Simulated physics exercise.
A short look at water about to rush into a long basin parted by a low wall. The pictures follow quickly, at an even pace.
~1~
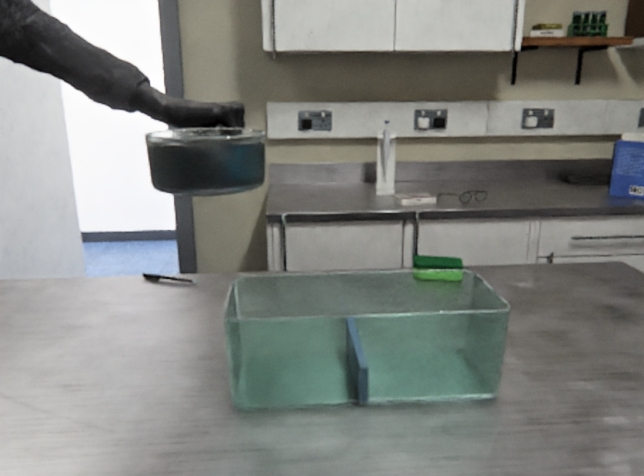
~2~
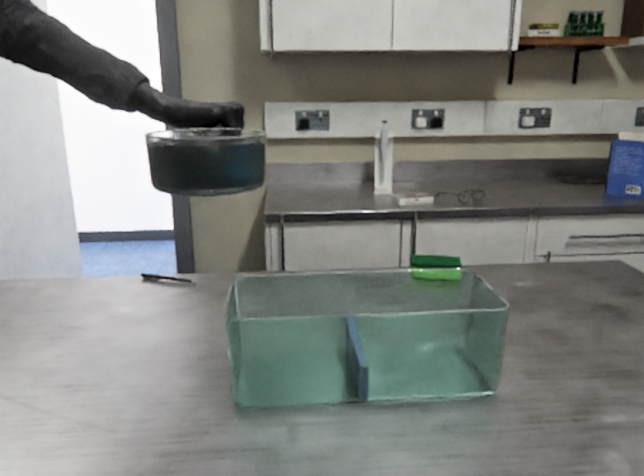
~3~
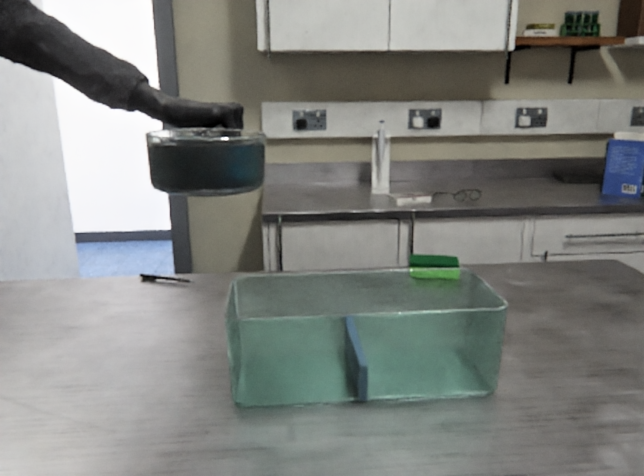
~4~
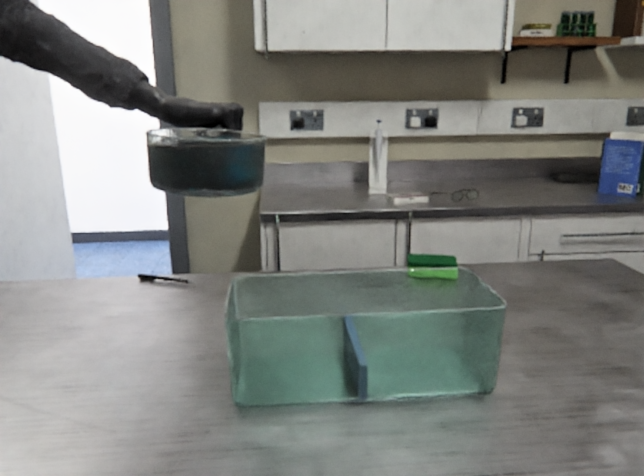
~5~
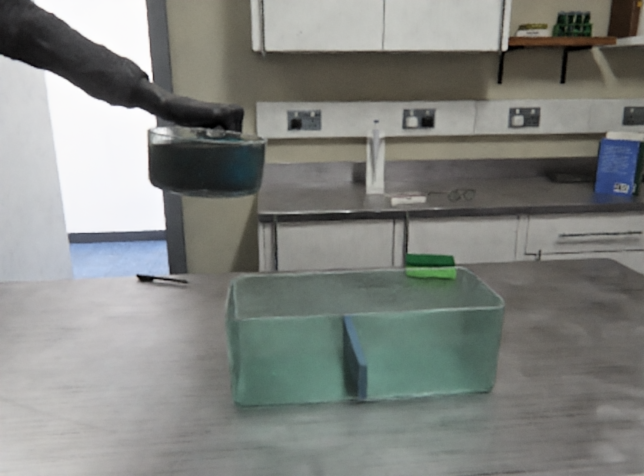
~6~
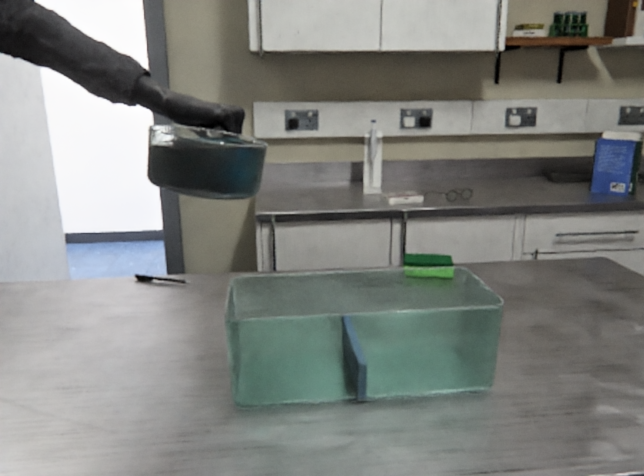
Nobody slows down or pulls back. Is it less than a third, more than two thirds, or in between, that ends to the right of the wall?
In the end not even a third is right of the wall.
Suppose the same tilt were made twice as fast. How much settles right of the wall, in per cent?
About 5 per cent.
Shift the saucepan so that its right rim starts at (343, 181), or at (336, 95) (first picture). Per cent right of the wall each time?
The first gives 80 %, the second 85 %.
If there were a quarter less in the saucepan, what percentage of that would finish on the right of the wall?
It comes to 0 per cent or so.
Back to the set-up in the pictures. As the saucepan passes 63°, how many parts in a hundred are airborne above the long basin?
Near 35 %.
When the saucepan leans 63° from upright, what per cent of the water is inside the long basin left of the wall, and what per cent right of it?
Left: 15 %. Right: 0 %.
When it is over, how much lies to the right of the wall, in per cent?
Near 5 %.
A moment on, the saucepan is tipped part way and 48 per cent is still to pour, 16 is left of the wall and 0 right of it.
Next, the saucepan is tipped right over and 6 per cent is still to pour, 78 is left of the wall and 6 right of it.
Then the saucepan is tipped right over and 0 per cent is still to pour, 91 is left of the wall and 7 right of it.
Later the saucepan is tipped right over and 0 per cent is still to pour, 92 is left of the wall and 7 right of it.
Finally, 92 per cent lies left of the wall, 7 right of it and 1 outside.
